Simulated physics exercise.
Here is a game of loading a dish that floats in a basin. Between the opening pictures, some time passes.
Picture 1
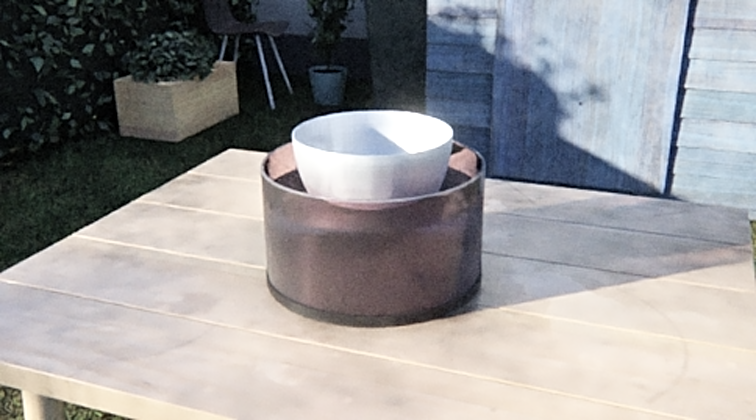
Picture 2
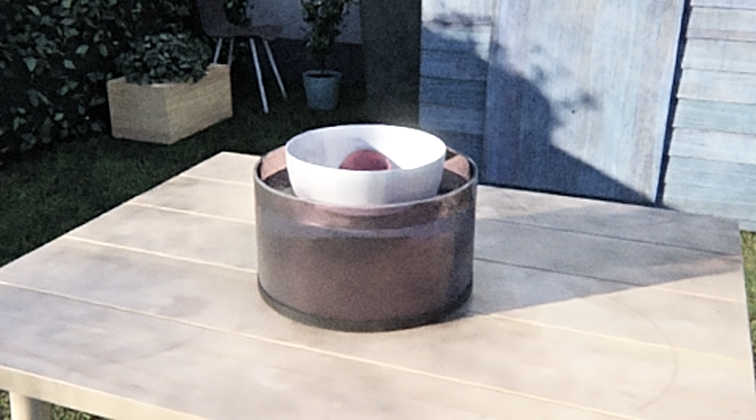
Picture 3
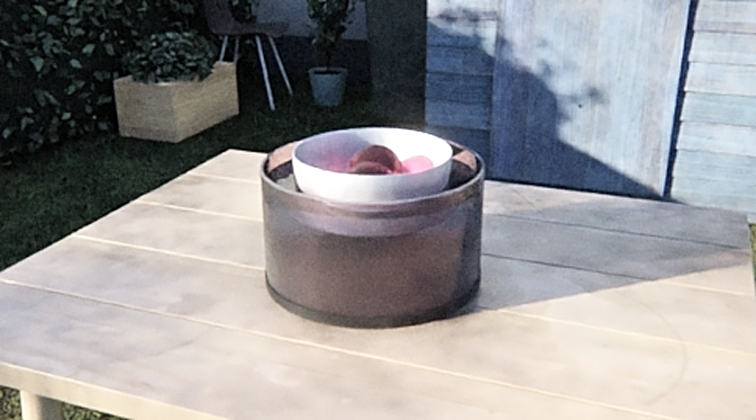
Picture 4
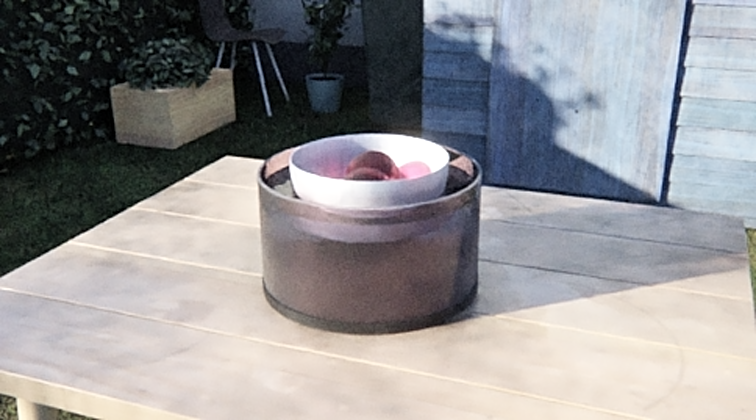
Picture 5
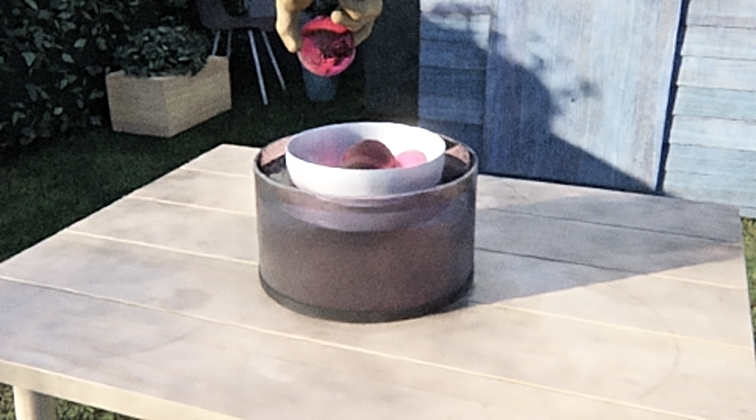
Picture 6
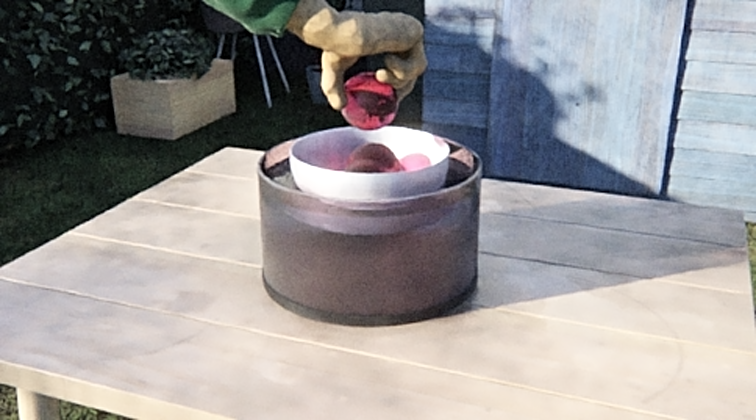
A white bowl floating in a dark, round basin on a wooden table sits lower as reddish balls appear inside it, then a gloved hand comes in from above and holds another red ball over the bowl.
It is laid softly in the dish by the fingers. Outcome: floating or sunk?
I expect it to stay up after that one.
Soon after, the glass marble is in and the dish dips.
Later, it steadies; about a third of its side above the surface.
In the end, the dish floats; about a third of its side above the surface.
